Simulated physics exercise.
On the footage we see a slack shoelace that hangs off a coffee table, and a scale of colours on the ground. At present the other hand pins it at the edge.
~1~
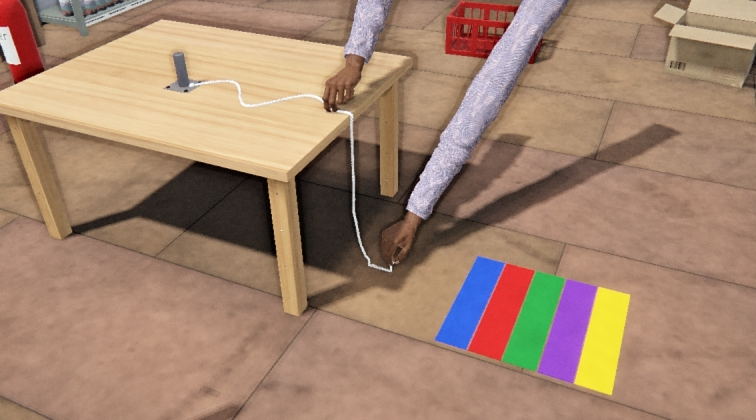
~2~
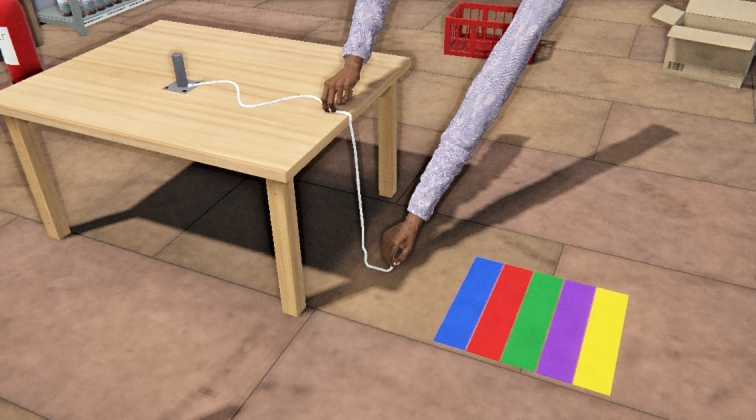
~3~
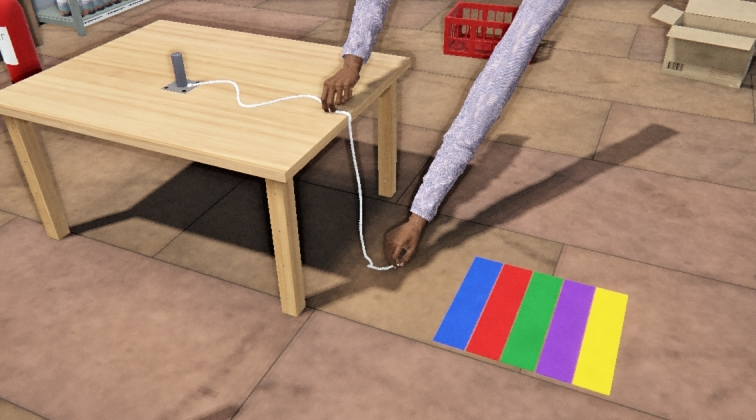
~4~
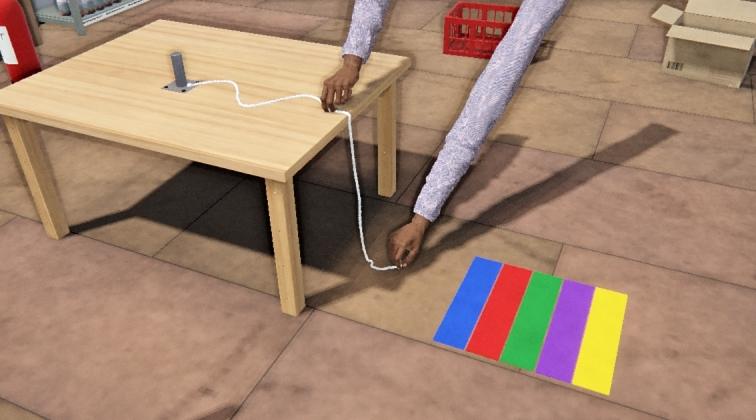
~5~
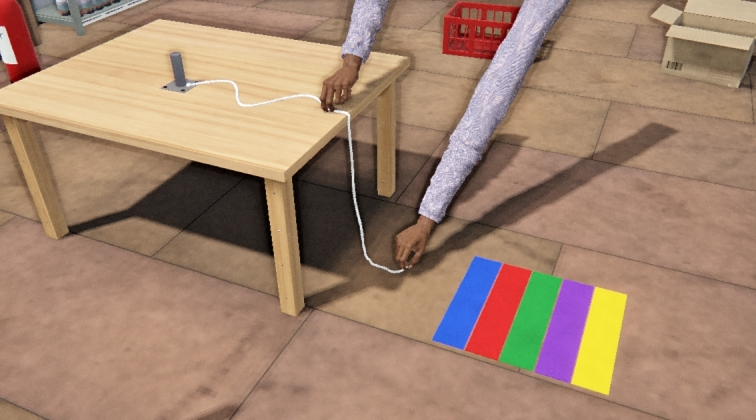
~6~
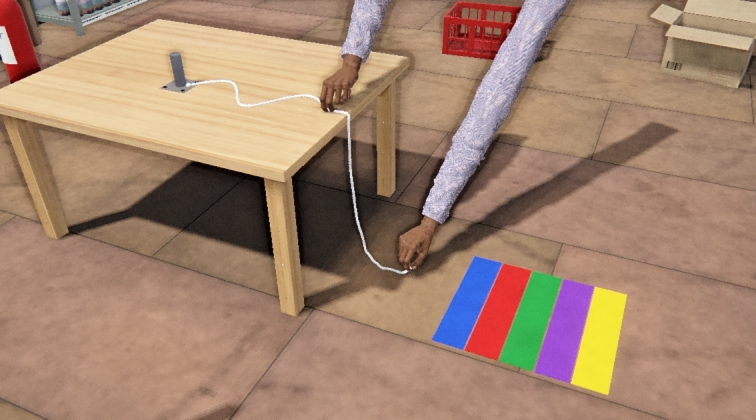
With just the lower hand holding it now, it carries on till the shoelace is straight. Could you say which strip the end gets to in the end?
It gets to the purple strip.
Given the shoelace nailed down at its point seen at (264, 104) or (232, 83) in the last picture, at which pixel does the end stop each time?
Estimated pixels: (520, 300), then (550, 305).
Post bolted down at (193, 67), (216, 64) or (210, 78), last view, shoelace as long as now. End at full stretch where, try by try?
Places per try: (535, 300); (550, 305); (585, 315).
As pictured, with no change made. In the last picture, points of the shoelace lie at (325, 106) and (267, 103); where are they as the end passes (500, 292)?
They end up somewhere around (351, 141) and (299, 108).
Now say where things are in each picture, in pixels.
The first frame shows end (394, 262); blue (458, 328); red (491, 337); green (525, 348); purple (561, 358); yellow (597, 369).
The second frame shows end (395, 264); shoelace through (222, 82) (243, 106) (310, 97) (352, 129) (359, 195) (363, 248).
The third frame shows end (398, 265).
The fourth frame shows end (401, 265); shoelace through (221, 82) (242, 105) (309, 96) (350, 129) (359, 194) (364, 248).
The fifth frame shows end (407, 267).
The sixth frame shows end (411, 268); shoelace through (220, 81) (242, 105) (308, 96) (349, 128) (353, 193) (365, 248).
Soon after, end near (500, 292); over red.
After that, end near (541, 304); over green.
At the stop, end near (566, 310); over purple. Over purple.
